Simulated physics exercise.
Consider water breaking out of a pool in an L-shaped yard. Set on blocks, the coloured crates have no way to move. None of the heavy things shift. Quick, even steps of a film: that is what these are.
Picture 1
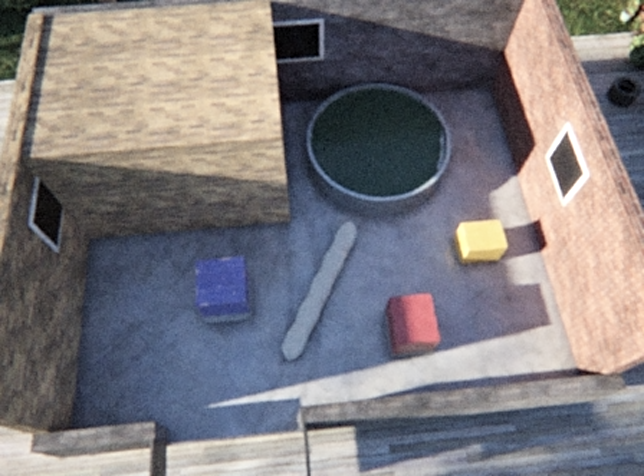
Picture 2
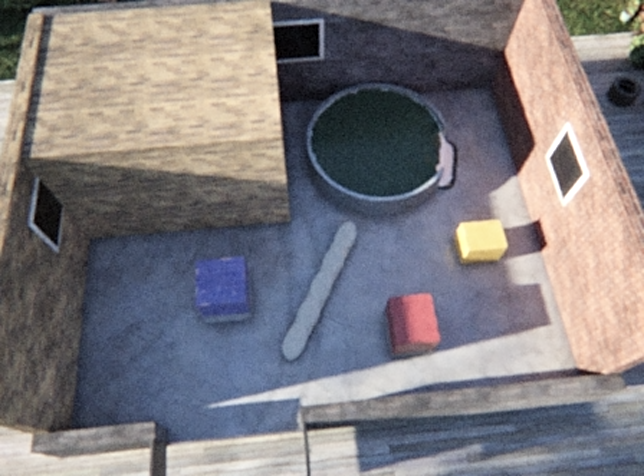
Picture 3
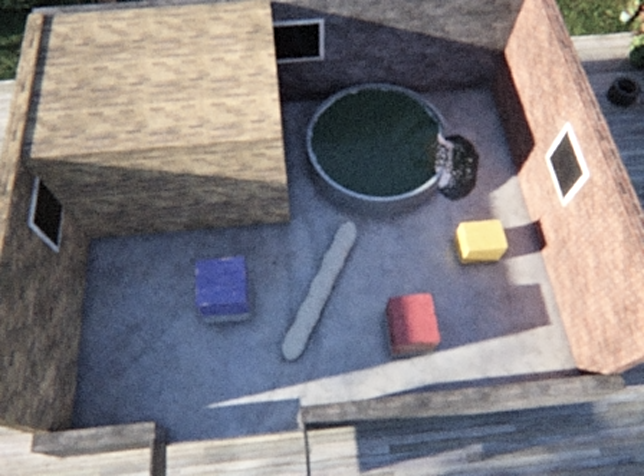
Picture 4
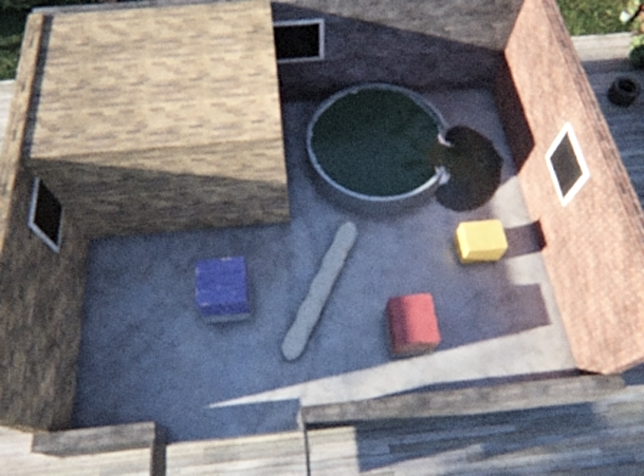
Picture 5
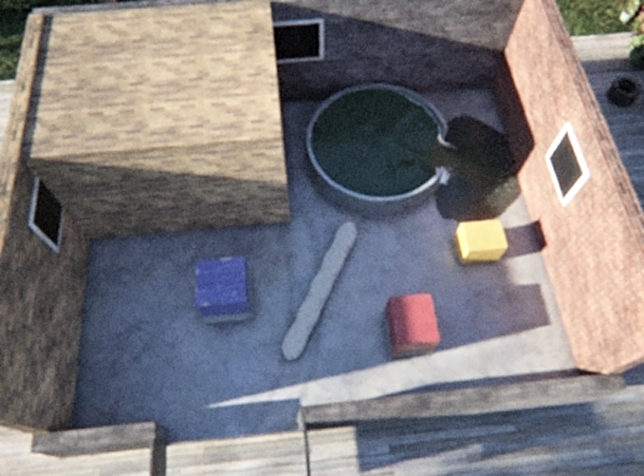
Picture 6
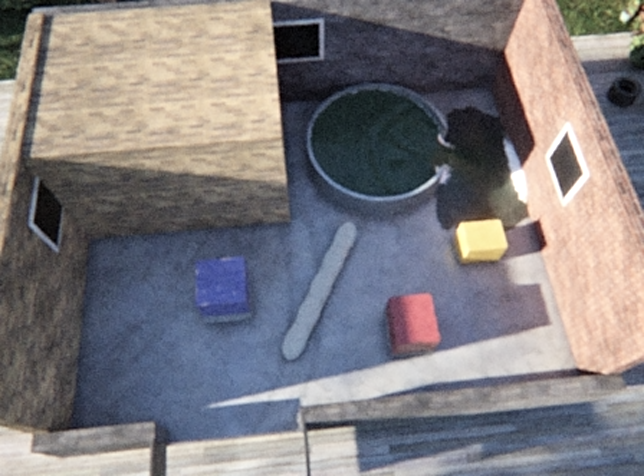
Dark water pours from a gap in the round tank and spreads right toward the brick wall.
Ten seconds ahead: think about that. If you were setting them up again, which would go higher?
I'd say the blue crate can stay, the yellow crate goes higher, the red crate can stay.
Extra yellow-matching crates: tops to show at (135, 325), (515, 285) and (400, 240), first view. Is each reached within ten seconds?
Stays clear, gets flooded, gets flooded.
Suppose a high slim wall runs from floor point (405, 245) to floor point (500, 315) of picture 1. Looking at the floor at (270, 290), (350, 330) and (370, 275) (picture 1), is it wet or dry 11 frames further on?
One by one: Spared, spared, spared.
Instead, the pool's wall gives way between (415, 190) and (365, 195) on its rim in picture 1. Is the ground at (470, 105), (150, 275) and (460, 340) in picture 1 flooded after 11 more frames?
Unwetted / unwetted / soaked.
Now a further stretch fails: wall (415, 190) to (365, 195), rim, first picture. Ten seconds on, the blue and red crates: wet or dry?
Blue stays untouched; red gets drenched.
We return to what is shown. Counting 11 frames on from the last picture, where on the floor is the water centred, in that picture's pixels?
I'd put it at around (411, 165).
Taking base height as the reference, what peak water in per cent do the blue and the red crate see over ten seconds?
About 10 % and 60 %.
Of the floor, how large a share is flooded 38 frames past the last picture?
Roughly 55 percent, I'd say.
A moment on, water covers 10 % of the floor; the blue crate not reached, the yellow crate water round its plinth, the red crate not reached.
Next, water covers 20 % of the floor; the blue crate not reached, the yellow crate water round its plinth, the red crate not reached.
Then, water covers 30 % of the floor; the blue crate not reached, the yellow crate water round its plinth, the red crate water round its plinth.
Later, water covers 55 % of the floor; the blue crate not reached, the yellow crate water round its plinth, the red crate water round its plinth.
In the end, water covers 85 % of the floor; the blue crate stayed above the water, the yellow crate was topped, the red crate stayed above the water.
